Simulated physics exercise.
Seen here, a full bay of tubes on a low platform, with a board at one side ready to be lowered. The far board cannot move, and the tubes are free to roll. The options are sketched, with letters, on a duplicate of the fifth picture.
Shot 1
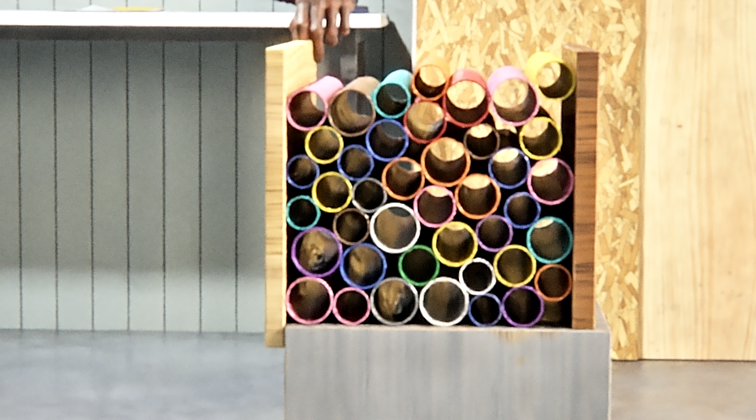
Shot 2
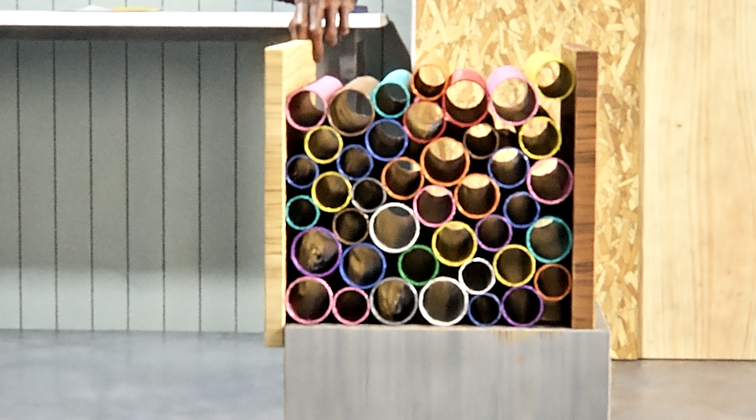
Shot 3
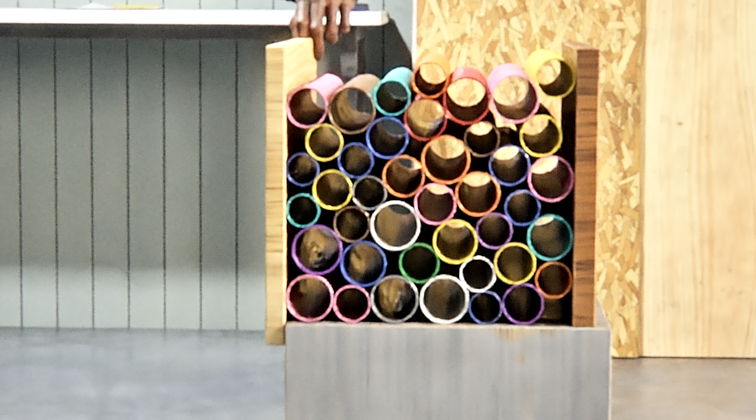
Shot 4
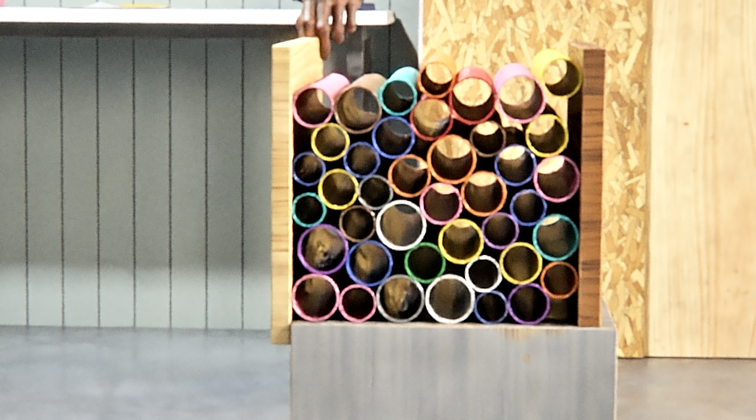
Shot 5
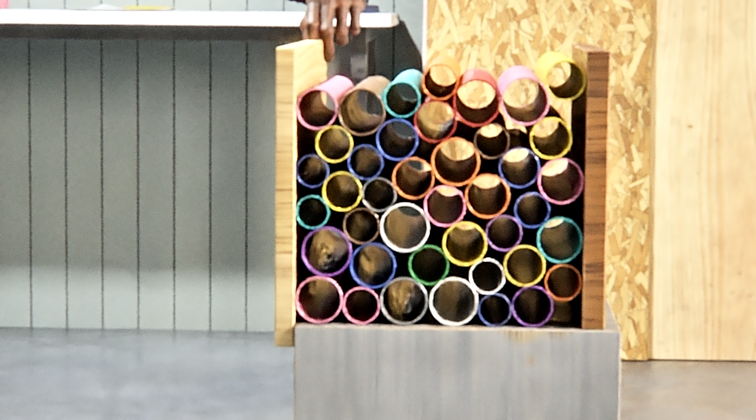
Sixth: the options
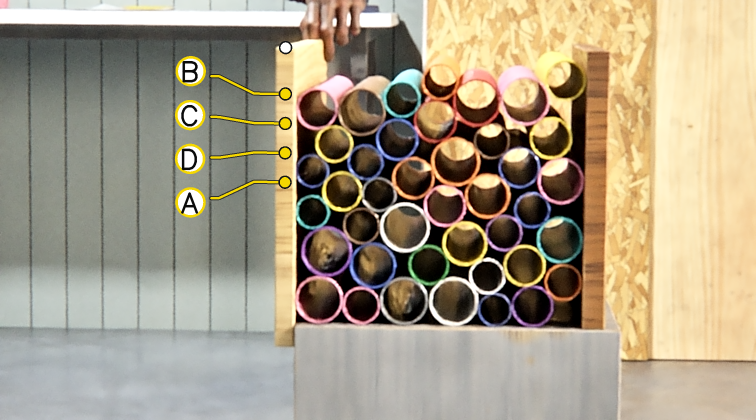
The stacked, colorful tubes between two wooden boards shifted very slightly to the right in view, while a hand rested behind them near the left board and nothing else visibly moved.
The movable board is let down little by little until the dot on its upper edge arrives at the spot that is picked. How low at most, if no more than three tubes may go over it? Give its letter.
At most to A.
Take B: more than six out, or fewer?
At B, fewer than six.
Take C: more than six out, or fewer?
Fewer than six.
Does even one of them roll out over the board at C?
No, at C.
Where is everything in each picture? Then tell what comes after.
In the first frame, a brown tube (481, 141); a red tube (466, 103); an orange tube (430, 82).
In the second frame, an orange tube (429, 82); side board (292, 180).
In the third frame, a pink tube (309, 298); a purple tube (522, 304).
In the fourth frame, a yellow tube (520, 263); a purple tube (500, 231).
In the fifth frame, a grey tube (379, 195); a pink tube (561, 181); a brown tube (492, 141).
On the marked copy, A at (285, 182); B at (285, 94); C at (285, 123); D at (285, 153); the white dot at (286, 48).
With A. Early on, top of the board (296, 111).
Further on, top of the board (296, 181).
At the end, top of the board (296, 181), one out over the board.
As for the rest, B none out over the board; C none out over the board; D none out over the board.
